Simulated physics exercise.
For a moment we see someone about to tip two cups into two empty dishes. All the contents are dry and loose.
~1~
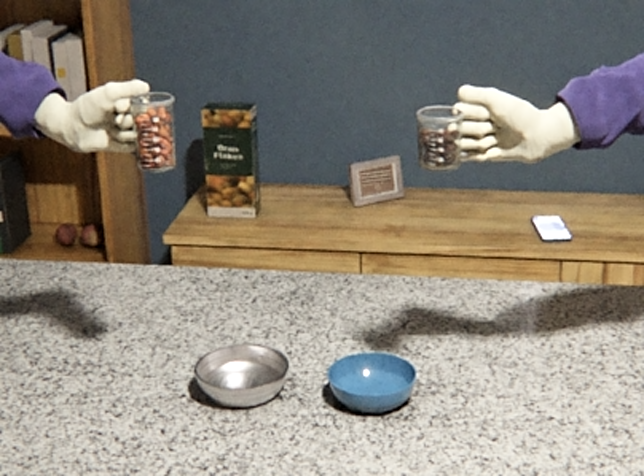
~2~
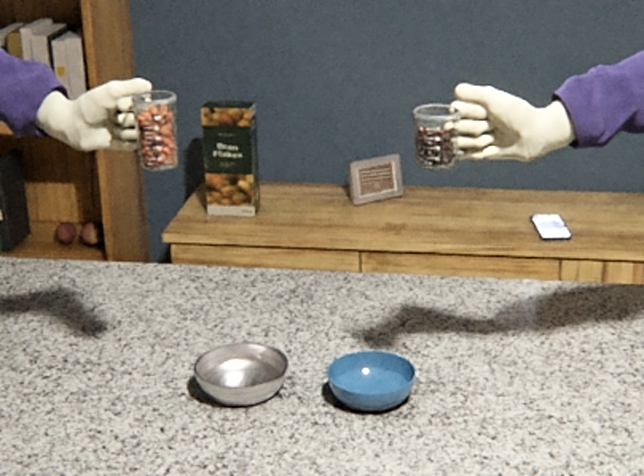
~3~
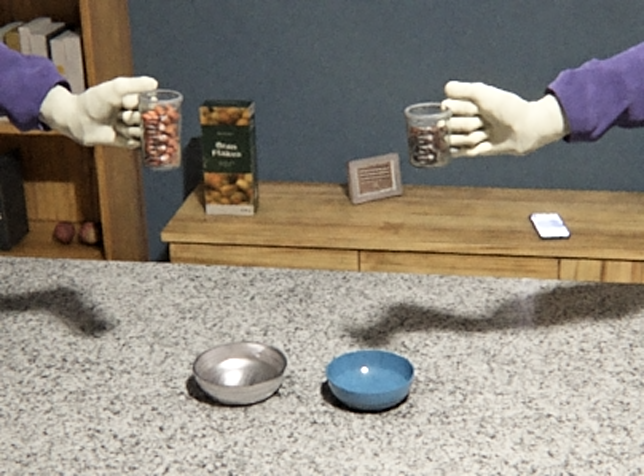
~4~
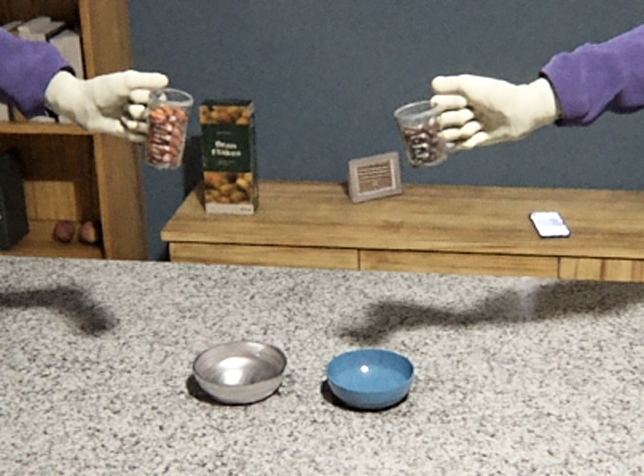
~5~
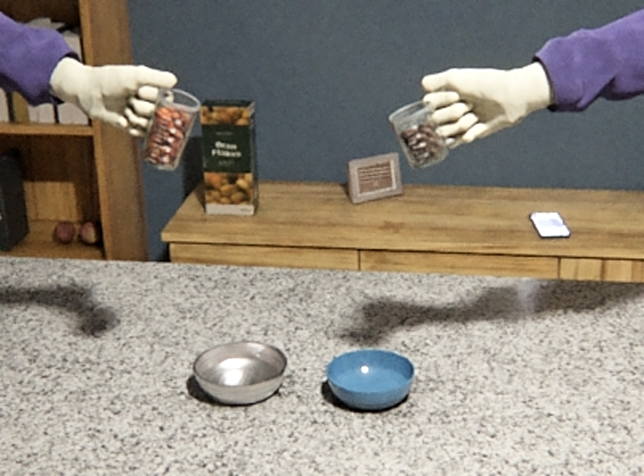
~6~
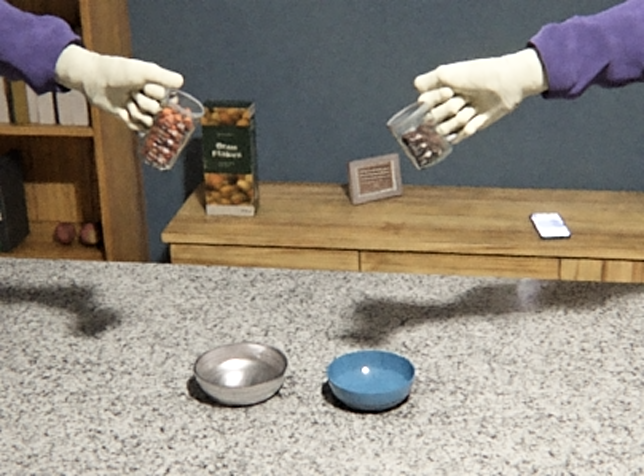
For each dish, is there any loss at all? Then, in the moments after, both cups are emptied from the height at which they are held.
Left receives only part, right receives only part.
Then, 0.47 s after the last picture, left, all still in the cup; right, all still in the cup.
Then, 0.96 s after the last picture, left, all still in the cup; right, nearly all still in the cup, a stray few in the air.
Then, 1.55 s after the last picture, left, about a quarter still in the cup, about a quarter in the dish, about half in the air; right, about half in the dish, about a quarter outside the dish, about a quarter in the air.
By the end, left, most in the dish, a small part outside the dish; right, about two thirds in the dish, about a third outside the dish.
